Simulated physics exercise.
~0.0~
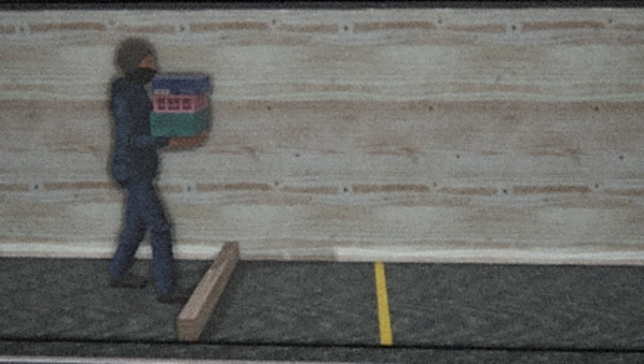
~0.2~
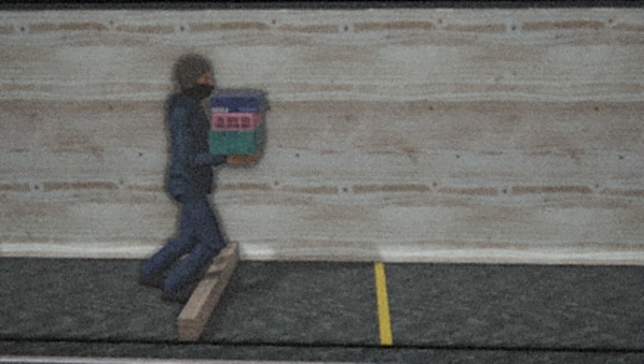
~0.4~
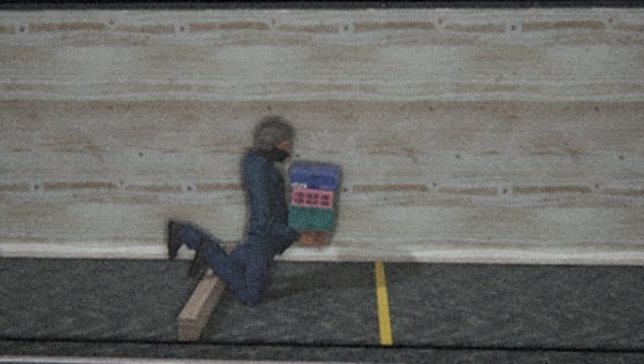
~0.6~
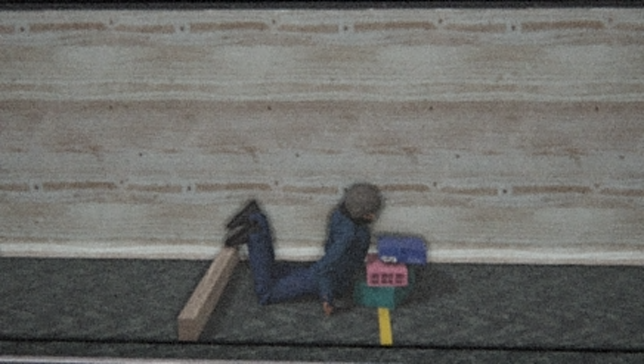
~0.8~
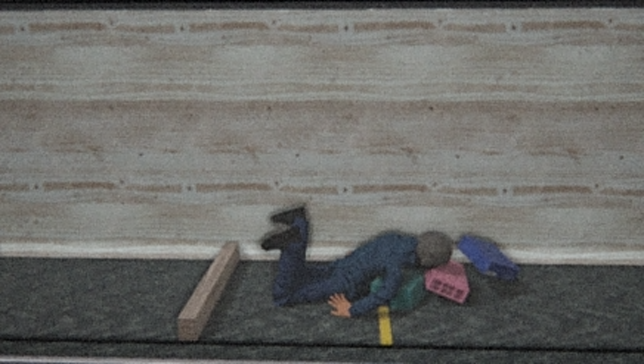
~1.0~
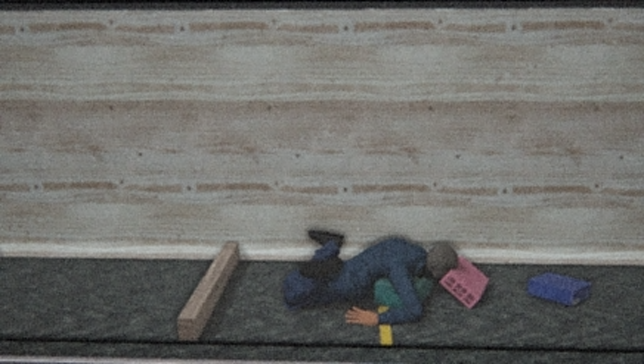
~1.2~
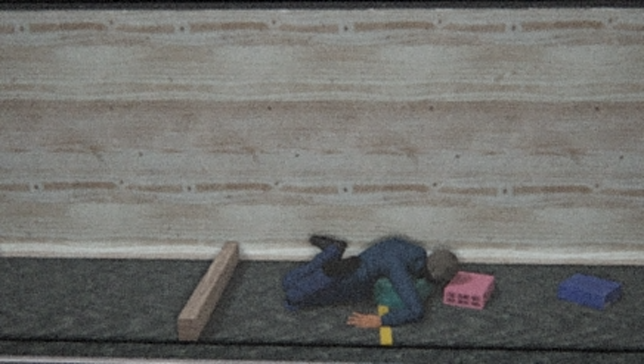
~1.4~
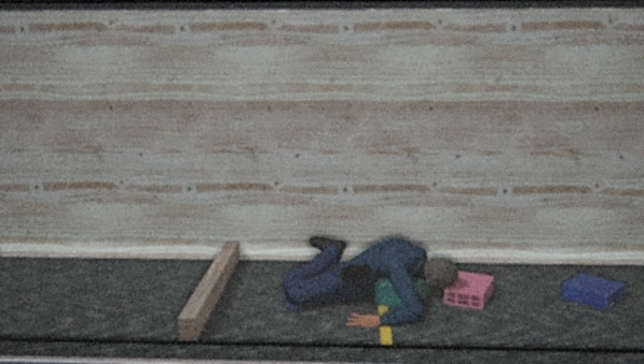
Inside a metro car, seen from the side by a still camera, a pale wood-panelled wall stands behind a dark grey floor with a low wooden rail at left and a yellow line near the middle. A porter in dark blue walks right, arms wrapped around a stack of blue, pink and green boxes. The legs catch at the rail, and the porter pitches forward onto the knees, then sprawls flat. The pink crate tips ahead while the blue carton slides farthest right. All settles with the porter face down over the green parcel, head and all three boxes past the line.
